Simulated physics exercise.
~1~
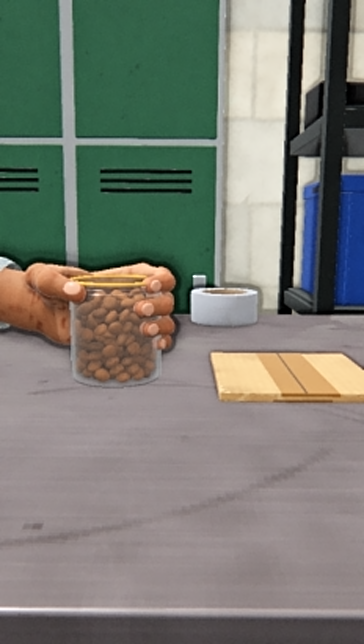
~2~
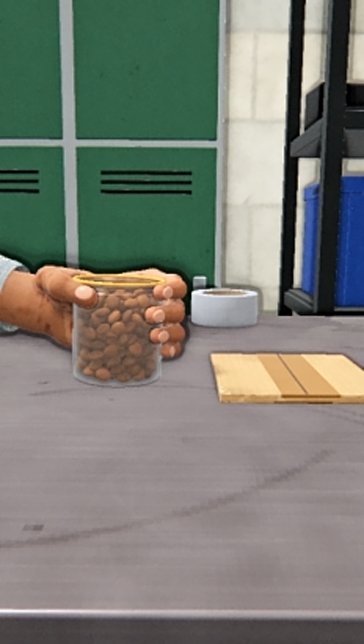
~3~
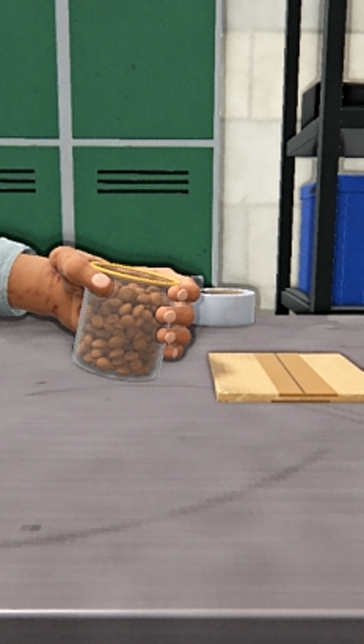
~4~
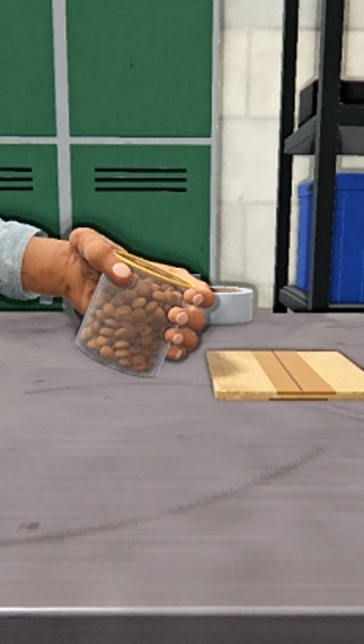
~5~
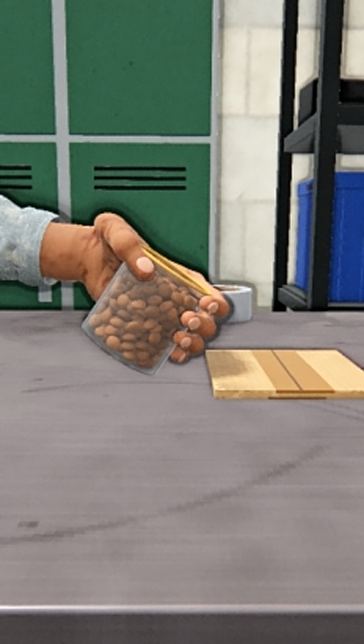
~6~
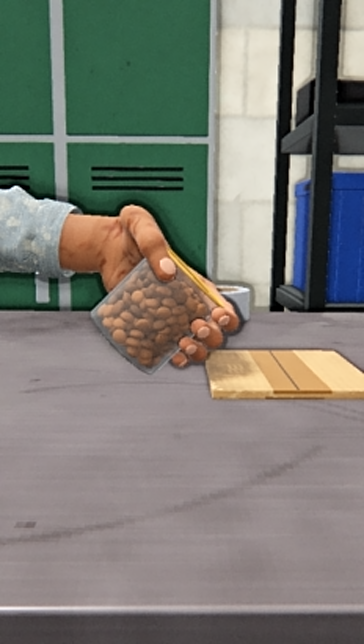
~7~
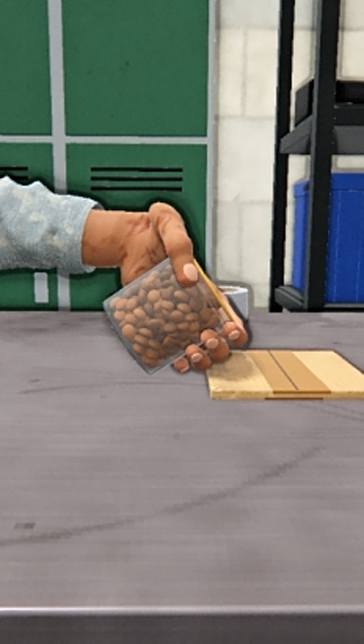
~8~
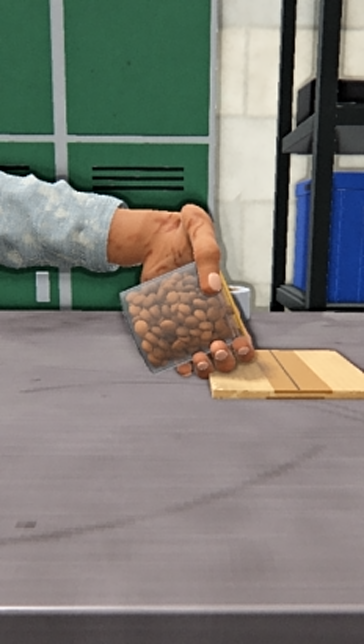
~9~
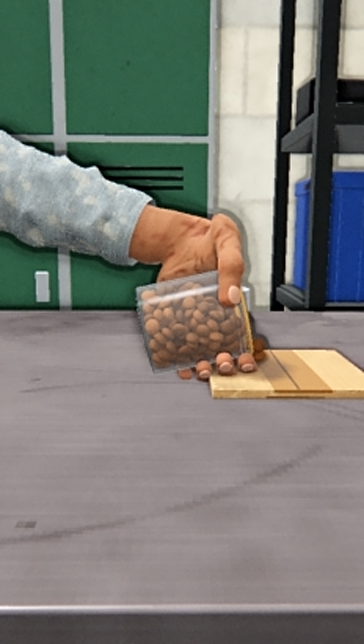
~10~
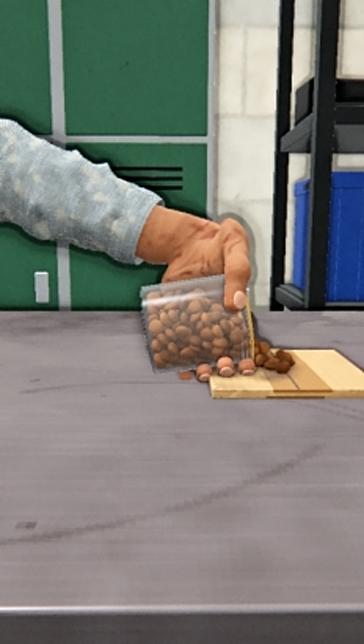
A grey counter stands before green lockers, a pale block wall and a black shelf holding a blue bin, seen from the front by a slightly swaying camera. A hand in a light blue-grey speckled sleeve holds a clear jar of brown kibble at left, near a roll of tape and a flat tan box on the right. The hand lifts the jar a little and tips it steadily rightward while moving it toward the box, the pieces staying inside. The jar comes down nearly flat with its rim at the box, and a few pieces spill onto it while most remain inside.
